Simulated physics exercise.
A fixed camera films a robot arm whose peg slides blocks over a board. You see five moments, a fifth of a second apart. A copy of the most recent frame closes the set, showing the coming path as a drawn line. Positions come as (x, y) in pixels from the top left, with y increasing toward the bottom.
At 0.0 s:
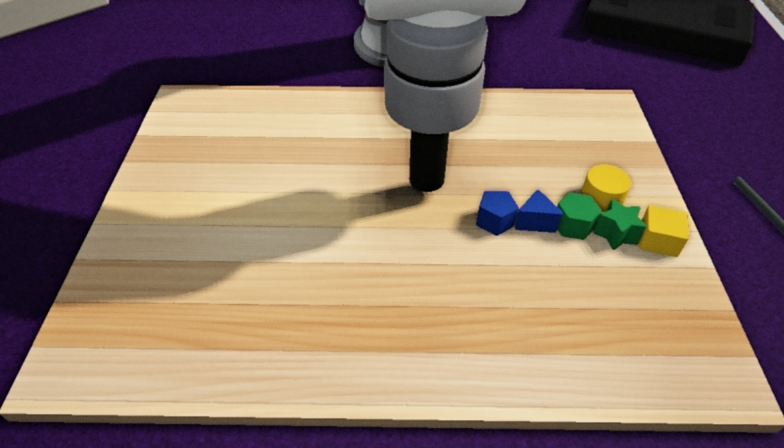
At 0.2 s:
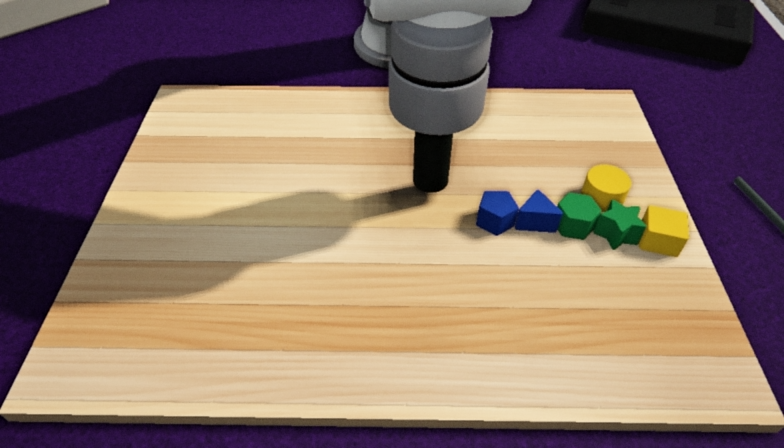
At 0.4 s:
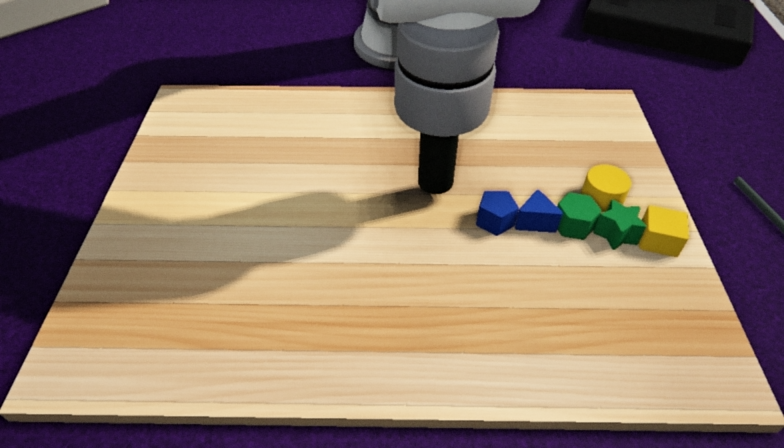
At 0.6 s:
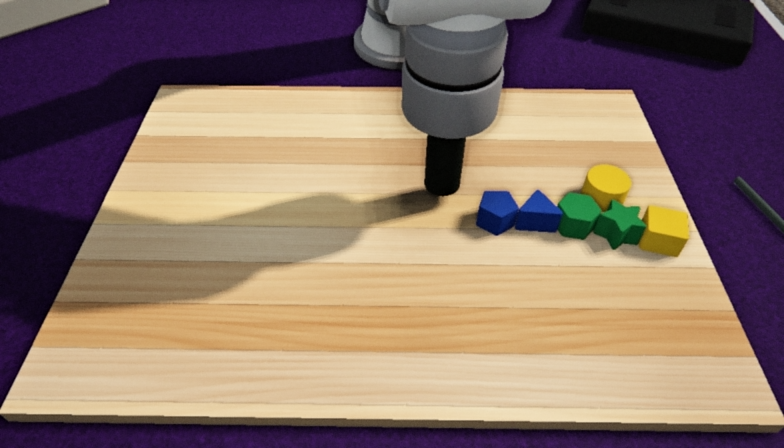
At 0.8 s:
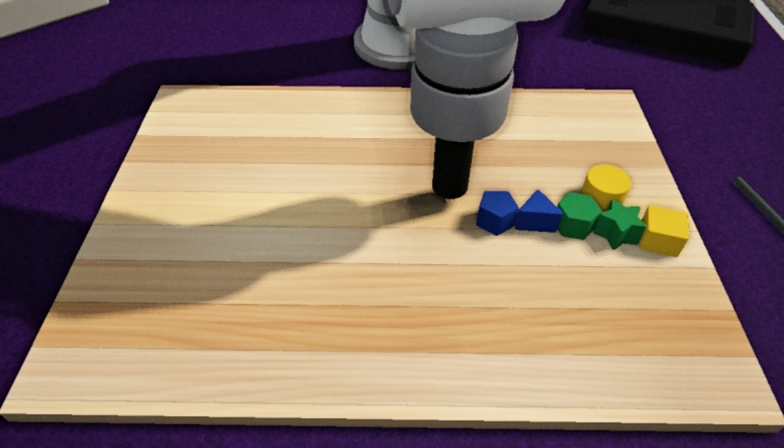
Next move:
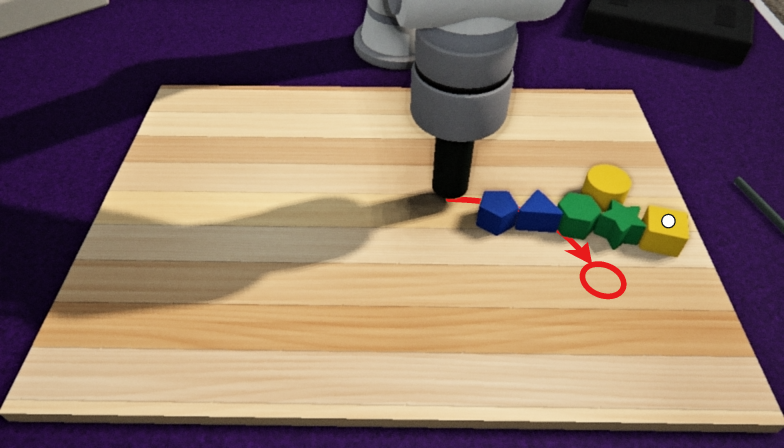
A robot arm with a black peg slid slowly a short way right across a wooden board, nearing a blue pentagon at the end of some blue, green and yellow blocks, which stayed still.
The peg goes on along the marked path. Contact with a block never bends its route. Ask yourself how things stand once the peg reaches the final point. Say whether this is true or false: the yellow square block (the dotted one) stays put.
The claim does not hold.
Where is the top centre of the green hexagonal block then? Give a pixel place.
My prediction: (613, 214).
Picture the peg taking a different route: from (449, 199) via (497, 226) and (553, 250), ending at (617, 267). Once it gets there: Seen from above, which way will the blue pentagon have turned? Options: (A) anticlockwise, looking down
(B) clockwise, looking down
It's B.
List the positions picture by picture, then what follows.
Tip of the peg at (427, 180), middles of tops, blue pentagon at (499, 202), blue three-sided block at (540, 204), green hexagonal block at (580, 206), green star at (624, 215), yellow square block at (668, 221), in the first frame.
Peg at (430, 181), nothing pushed, in the second frame.
Peg at (436, 182), nothing pushed, in the third frame.
Peg at (442, 184), nothing pushed, in the fourth frame.
Peg at (450, 187), blue pentagon at (499, 202), blue three-sided block at (540, 204), green hexagonal block at (580, 206), green star at (624, 215), yellow square block at (668, 221), in the fifth frame.
The line goes from (449, 199) via (508, 206) and (563, 234), ending at (603, 280); the dot is on the yellow square block.
The first path, step by step. One third of the way, peg at (511, 194); blue pentagon at (514, 213), turned 70° clockwise; blue three-sided block at (550, 220), turned 40° anticlockwise; green hexagonal block at (583, 207), turned 15° anticlockwise.
Two thirds of the way, peg at (567, 222); blue pentagon at (517, 217), turned 95° clockwise; blue three-sided block at (560, 237), turned 30° anticlockwise; green hexagonal block at (607, 212), turned 55° anticlockwise; green star at (649, 215), turned 15° clockwise; yellow square block at (690, 225).
At the end, peg at (608, 268); blue pentagon at (517, 217), turned 95° clockwise; blue three-sided block at (561, 246); green hexagonal block at (613, 214), turned 75° anticlockwise; green star at (651, 213), turned 20° clockwise; yellow square block at (692, 225).
